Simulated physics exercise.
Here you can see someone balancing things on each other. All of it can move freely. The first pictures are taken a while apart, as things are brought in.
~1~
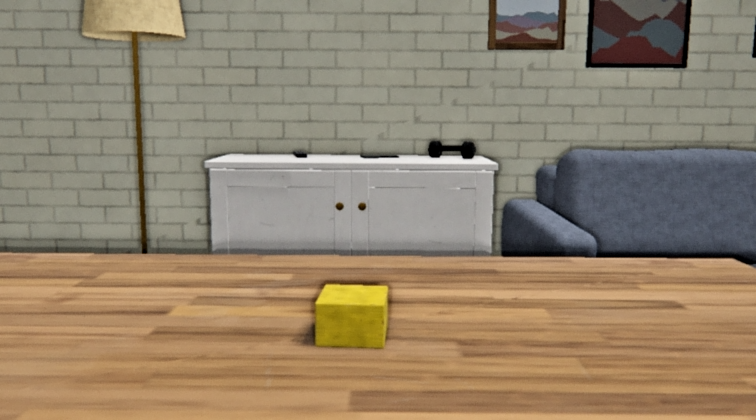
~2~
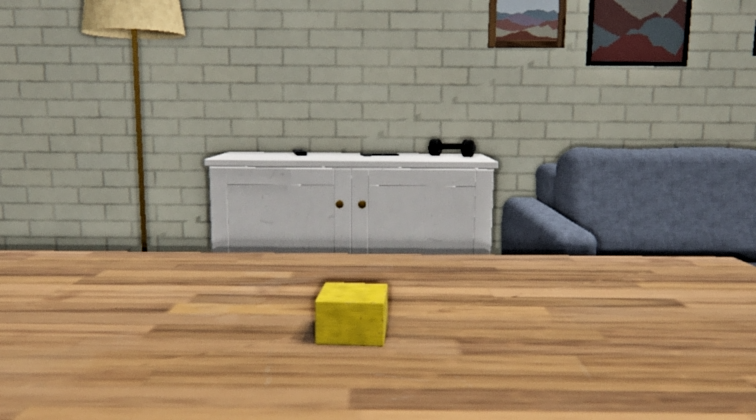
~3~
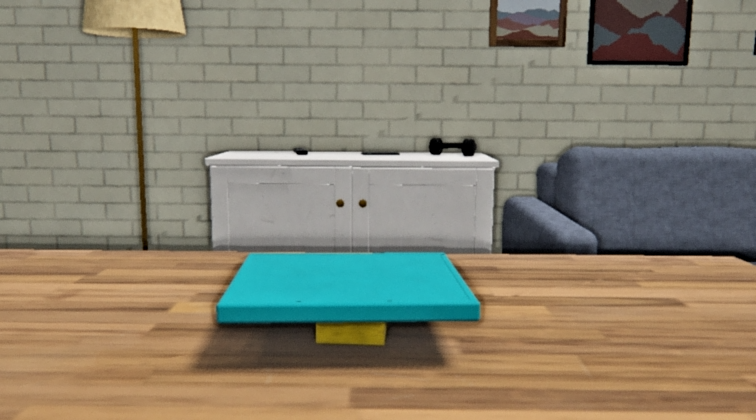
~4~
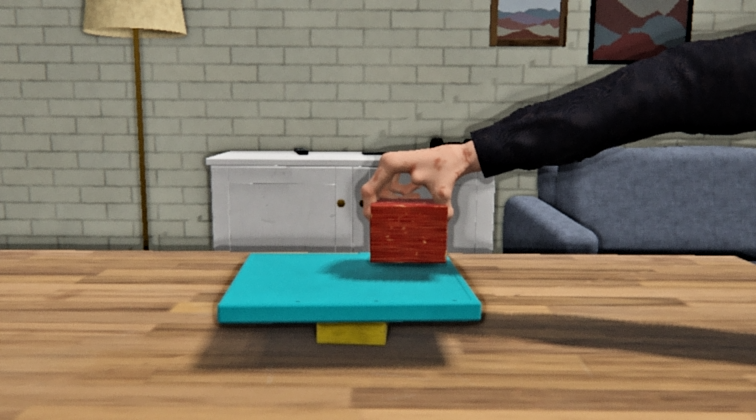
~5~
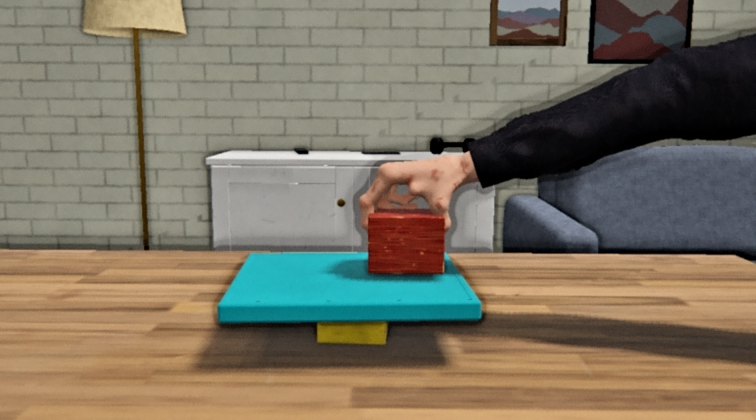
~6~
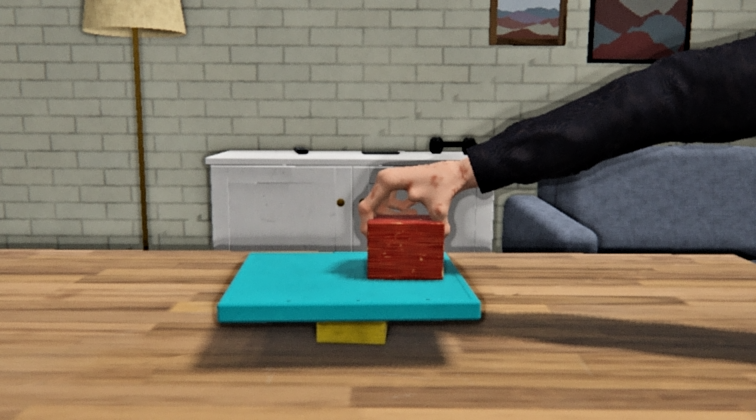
A turquoise tray appears on top of a small yellow block that sits alone on a wooden table at first. Then a hand reaching in from the right lowers a red block onto the right side of the tray, and keeps its fingers on it while the tray stays level.
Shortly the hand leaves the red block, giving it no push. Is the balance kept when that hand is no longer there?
Yes, safe to say it works.
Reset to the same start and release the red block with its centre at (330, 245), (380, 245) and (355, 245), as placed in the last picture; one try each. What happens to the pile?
The pile remains standing the first time, remains standing the second time and remains standing the third time.
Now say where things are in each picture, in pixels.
In the first picture, the last thing is not in view yet.
In the second picture, the last thing is not in view yet.
In the third picture, the last thing is not in view yet; turquoise tray (349, 283).
In the fourth picture, coming down; red block (408, 230); turquoise tray (349, 283).
In the fifth picture, coming down; red block (405, 240); turquoise tray (350, 282).
In the sixth picture, in place under the hand; red block (405, 246); turquoise tray (349, 282).
Then, 0.30 s later than the last frame, all is still.
Then, 0.70 s later than the last frame, red block resting near (405, 247).
When it is over, all 3 as before. End places, in pixels of the last picture, red block near (405, 247). The pile holds.
